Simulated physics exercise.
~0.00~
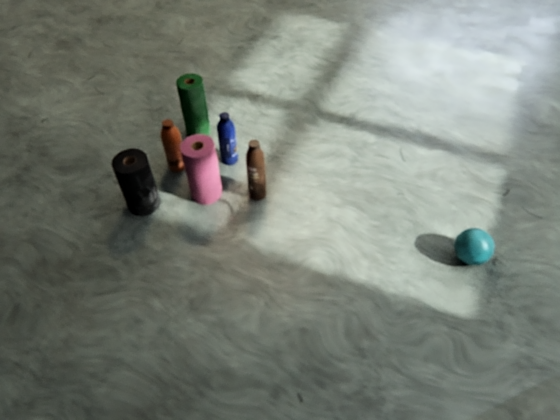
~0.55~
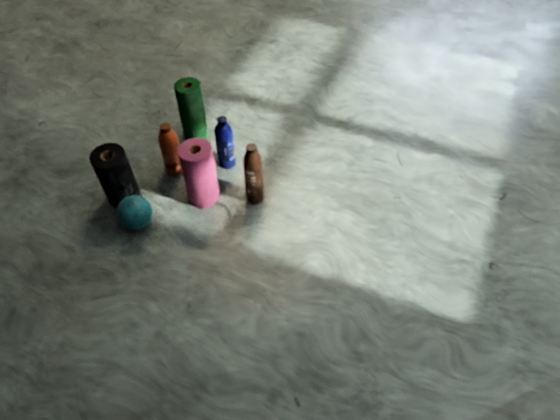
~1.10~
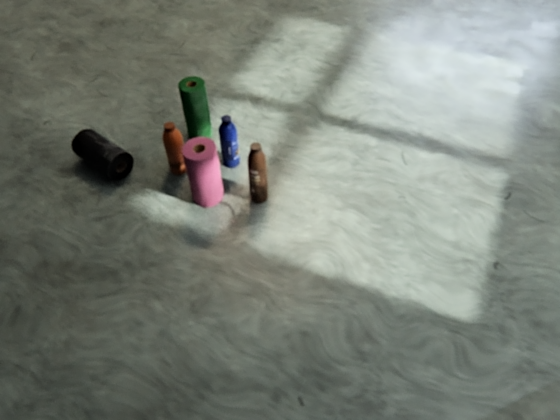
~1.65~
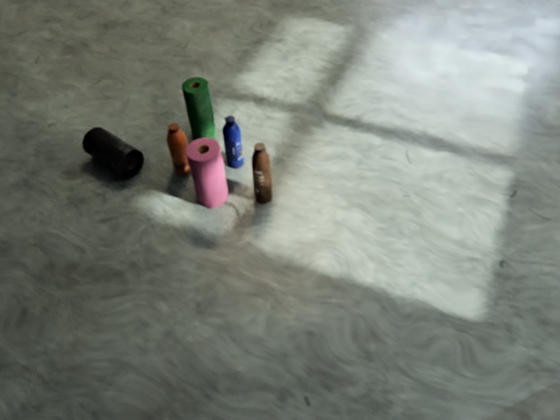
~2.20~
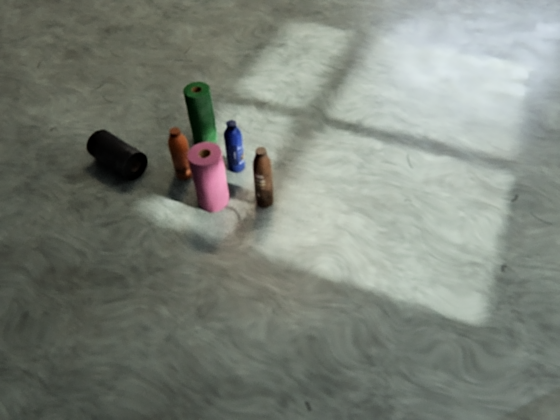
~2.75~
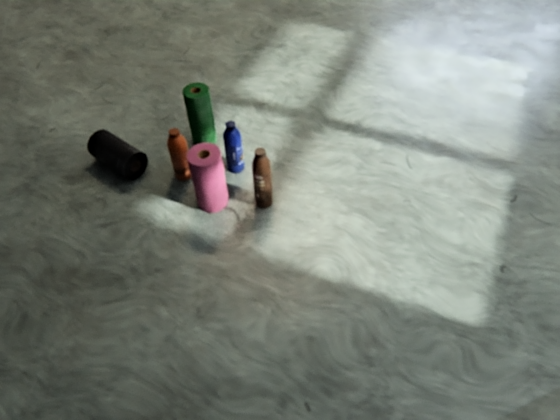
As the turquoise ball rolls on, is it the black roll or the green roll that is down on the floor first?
The black roll is down first, ending up on its side on the floor. The green roll is still standing at the end.
